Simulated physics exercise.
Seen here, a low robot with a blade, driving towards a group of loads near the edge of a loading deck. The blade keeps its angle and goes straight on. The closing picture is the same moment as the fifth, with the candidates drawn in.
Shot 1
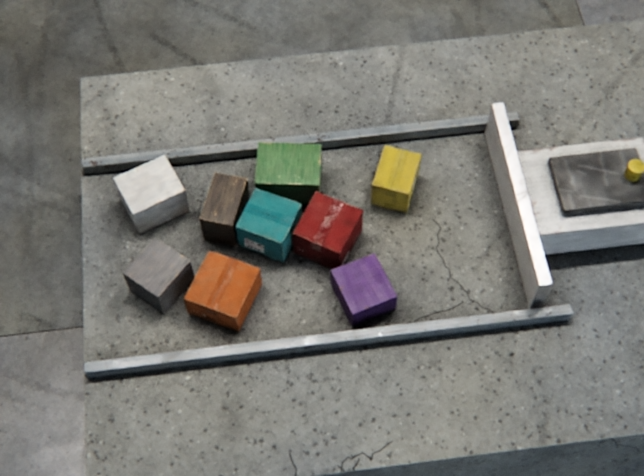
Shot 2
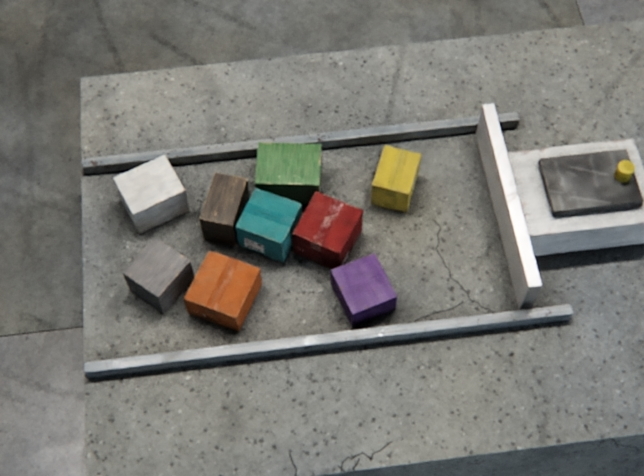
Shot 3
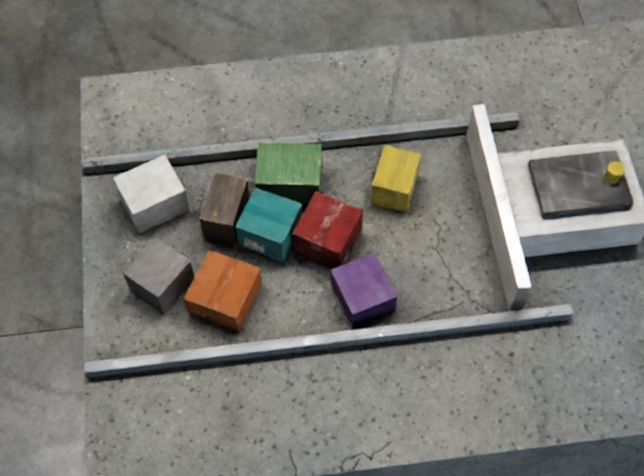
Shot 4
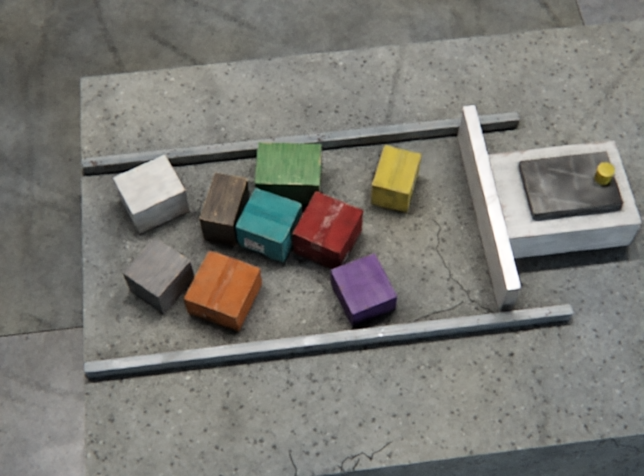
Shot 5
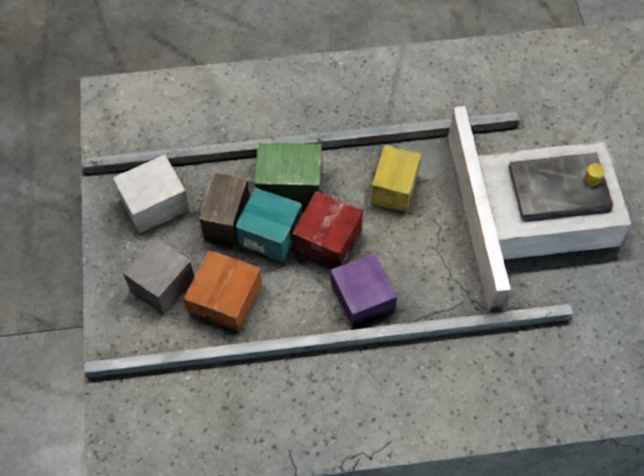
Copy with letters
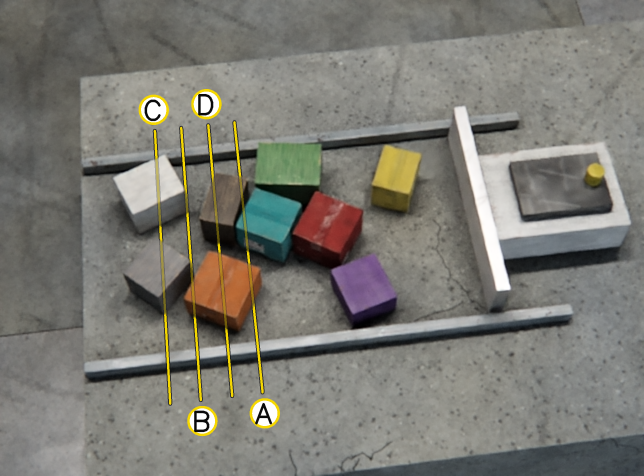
On a speckled grey concrete deck, nine coloured blocks sit clustered between two metal rails, with a white, wide-bladed machine at the right. The machine slides slowly leftward between the rails, narrowing the gap to the yellow and purple blocks, while all the blocks stay still and untouched.
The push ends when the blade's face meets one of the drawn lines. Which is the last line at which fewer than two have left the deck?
No farther than D.
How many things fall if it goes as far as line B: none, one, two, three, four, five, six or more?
By then, three.
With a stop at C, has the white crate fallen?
Yes.
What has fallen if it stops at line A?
The white crate goes over.
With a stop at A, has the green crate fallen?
By then, no.
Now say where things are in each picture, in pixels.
Purple crate (363, 290); orange box (224, 291); yellow box (396, 179), in the first picture.
Robot (584, 182); black crate (225, 209), in the second picture.
Robot (573, 183); grey crate (160, 275), in the third picture.
Robot (563, 184); green crate (289, 174), in the fourth picture.
Robot (553, 185); purple crate (363, 290); orange box (224, 291); yellow box (396, 179), in the fifth picture.
On the marked copy, A at (247, 247); B at (190, 254); C at (162, 257); D at (219, 250).
Taking D. A third of the way, robot (461, 196); yellow box (353, 185); white crate (152, 195).
Two thirds of the way, robot (368, 206); white crate (118, 196); grey crate (153, 276).
When it is over, robot (296, 215); white crate over the edge; grey crate (91, 281); one fallen.
As for the rest, A is within the limit but short; B drops three; C drops three.
